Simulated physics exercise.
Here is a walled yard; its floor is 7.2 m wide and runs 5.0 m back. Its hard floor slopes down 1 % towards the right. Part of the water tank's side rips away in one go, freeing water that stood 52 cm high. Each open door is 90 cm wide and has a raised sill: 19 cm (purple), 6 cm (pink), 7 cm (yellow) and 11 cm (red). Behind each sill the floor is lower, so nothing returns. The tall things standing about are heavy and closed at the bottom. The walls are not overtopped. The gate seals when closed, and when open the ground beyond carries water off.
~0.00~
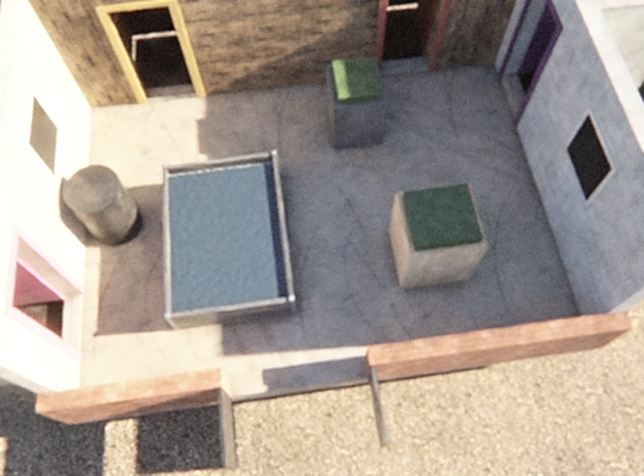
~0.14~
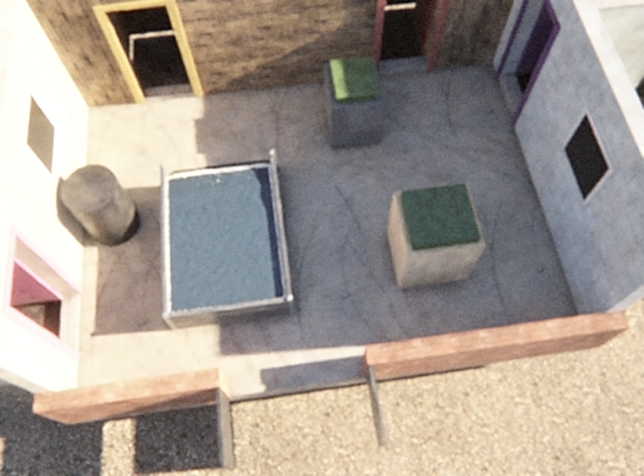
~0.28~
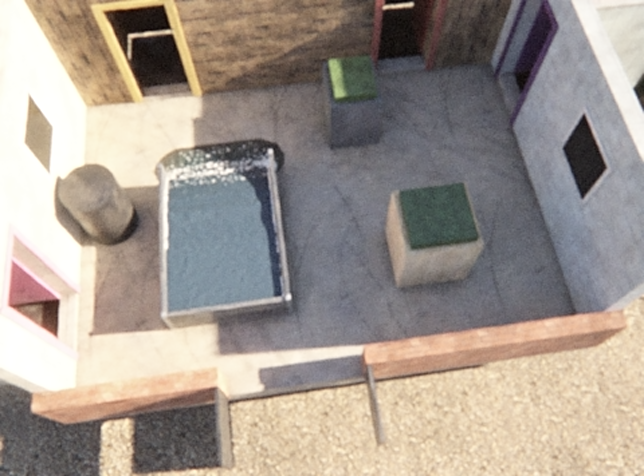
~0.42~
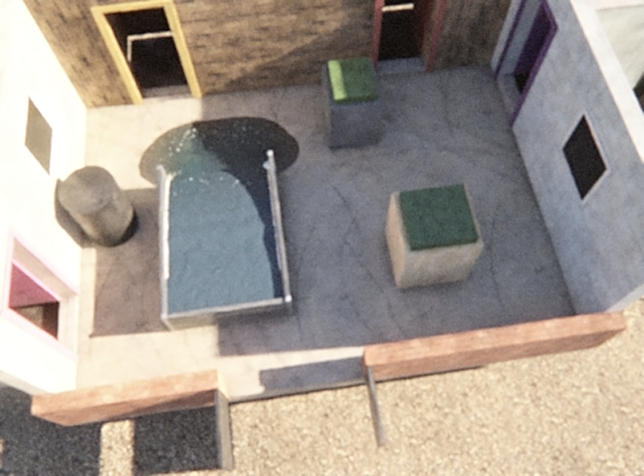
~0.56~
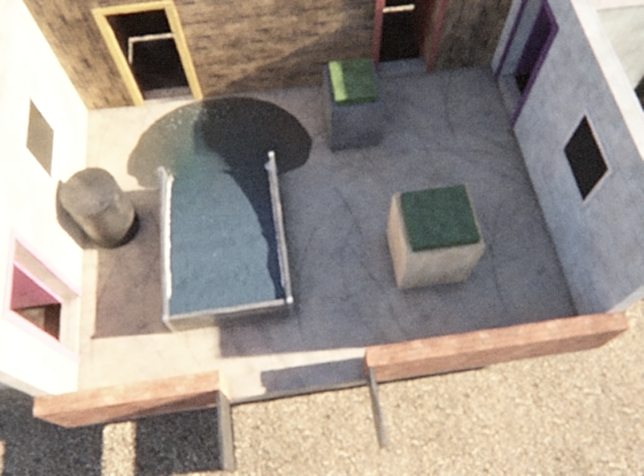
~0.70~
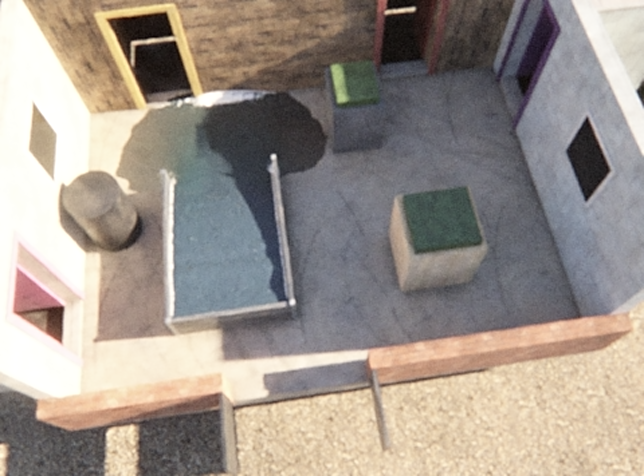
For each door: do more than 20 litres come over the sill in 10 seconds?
Door by door: At the purple door it keeps below the limit; at the pink door it does not reach the limit; at the yellow door it exceeds the limit; at the red door it does not reach the limit.
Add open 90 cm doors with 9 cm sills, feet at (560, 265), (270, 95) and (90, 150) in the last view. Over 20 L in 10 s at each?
In turn: Below, above, above.
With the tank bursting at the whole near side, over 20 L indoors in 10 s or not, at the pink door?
Then: Pink above.
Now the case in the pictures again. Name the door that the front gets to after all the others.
Last comes the pink one.
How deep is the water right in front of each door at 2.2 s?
Depths in cm: Purple 0, pink 0, yellow 25, red 6.
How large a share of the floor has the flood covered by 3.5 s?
Some 40 per cent of it.
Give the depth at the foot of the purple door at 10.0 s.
About 7.5 cm.
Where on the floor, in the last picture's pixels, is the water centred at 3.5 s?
Near (255, 164).
After 1.4 s water covers 20 % of the floor and is deepest (34 cm) near (225, 106); purple door not reached, pink door not reached, yellow door 22 cm at the sill, 46 L in, red door not reached.
After 2.2 s water covers 25 % of the floor and is deepest (32 cm) near (225, 106); purple door not reached, pink door not reached, yellow door 25 cm at the sill, 130 L in, red door 6 cm at the sill, 0 L in.
After 3.5 s water covers 40 % of the floor and is deepest (24 cm) near (484, 75); purple door 19 cm at the sill, 0 L in, pink door not reached, yellow door 18 cm at the sill, 236 L in, red door 11 cm at the sill, 0 L in.
After 6.0 s water covers 80 % of the floor and is deepest (14 cm) near (166, 202); purple door 11 cm at the sill, 2 L in, pink door 1 cm at the sill, 0 L in, yellow door 11 cm at the sill, 289 L in, red door 6 cm at the sill, 1 L in.
After 10.0 s water covers 95 % of the floor and is deepest (10 cm) near (550, 232); purple door 7 cm at the sill, 2 L in, pink door 4 cm at the sill, 0 L in, yellow door 4 cm at the sill, 296 L in, red door 4 cm at the sill, 1 L in.
